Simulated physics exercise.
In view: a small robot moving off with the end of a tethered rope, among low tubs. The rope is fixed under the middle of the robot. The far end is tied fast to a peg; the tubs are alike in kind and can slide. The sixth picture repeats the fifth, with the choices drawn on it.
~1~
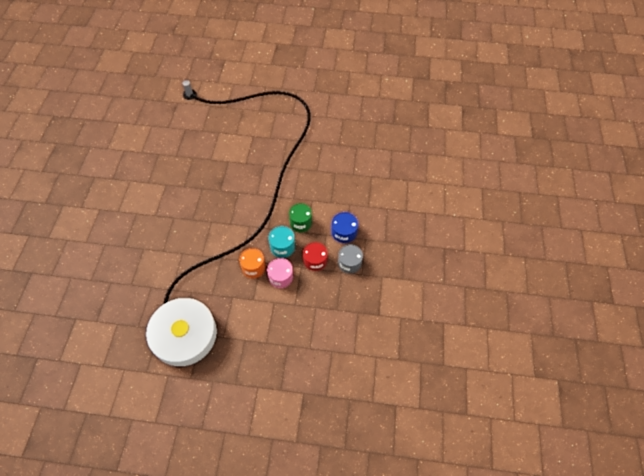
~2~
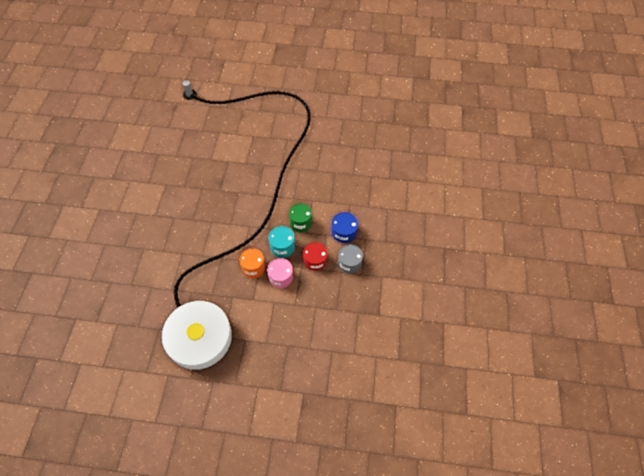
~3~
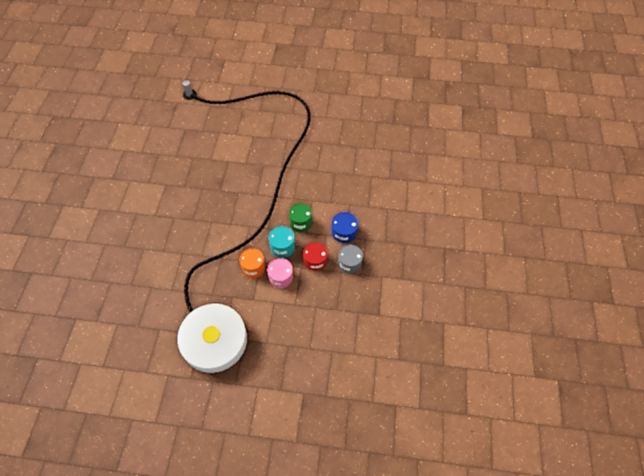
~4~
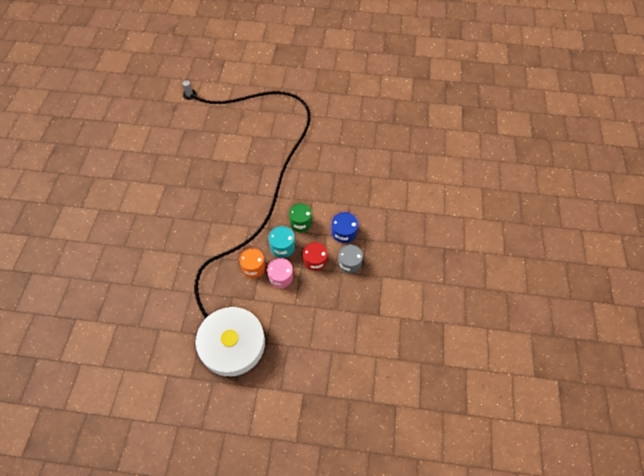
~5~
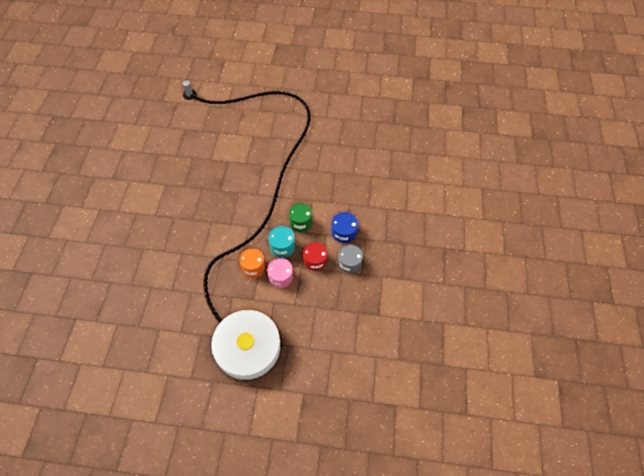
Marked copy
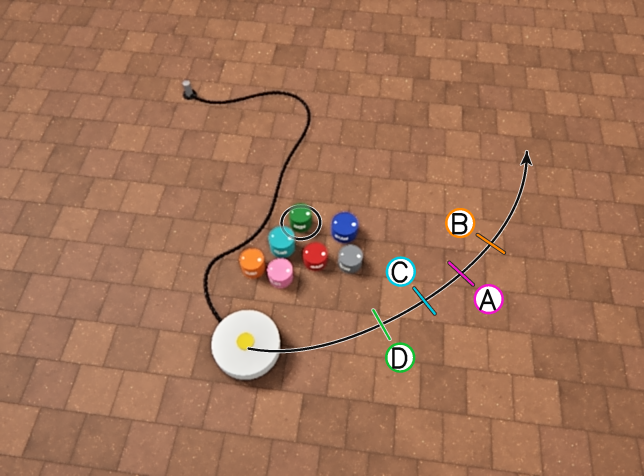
A round white robot with a yellow spot on top sits at the lower left of a reddish-brown paved floor, seen from above at a slant. A black rope runs from it in a winding curve to a small grey peg at the upper left, passing seven low tubs: green, blue, turquoise, red, grey, orange and pink. The robot slides slowly rightward and slightly down, bending the near rope, while tubs and camera stay still.
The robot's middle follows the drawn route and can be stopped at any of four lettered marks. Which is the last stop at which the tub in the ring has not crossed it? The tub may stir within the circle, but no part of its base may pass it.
B is the last safe stop.
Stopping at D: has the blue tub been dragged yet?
No.
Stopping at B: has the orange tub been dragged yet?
Yes.
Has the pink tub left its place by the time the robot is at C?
No.
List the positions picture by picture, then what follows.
Pink tub (280, 273); blue tub (344, 228); orange tub (253, 263), in the first picture.
Robot (198, 335); grey tub (350, 259), in the second picture.
Robot (213, 338); turquoise tub (282, 242), in the third picture.
Robot (231, 342); green tub (301, 218), in the fourth picture.
Robot (247, 345); blue tub (344, 228); orange tub (253, 263); grey tub (350, 259), in the fifth picture.
On the marked copy, A at (461, 274); B at (491, 244); C at (424, 301); D at (381, 324); the ring at (301, 222); the route from (248, 349) via (447, 285) to (527, 152).
With B. Early on, robot (351, 333); green tub (301, 218).
Further on, robot (438, 288); green tub (301, 218).
At the end, robot (494, 239); green tub (301, 218); pink tub (285, 266); orange tub (264, 256); the green tub is still in its ring.
As for the rest, A is safe but short; C is safe but short; D is safe but short.
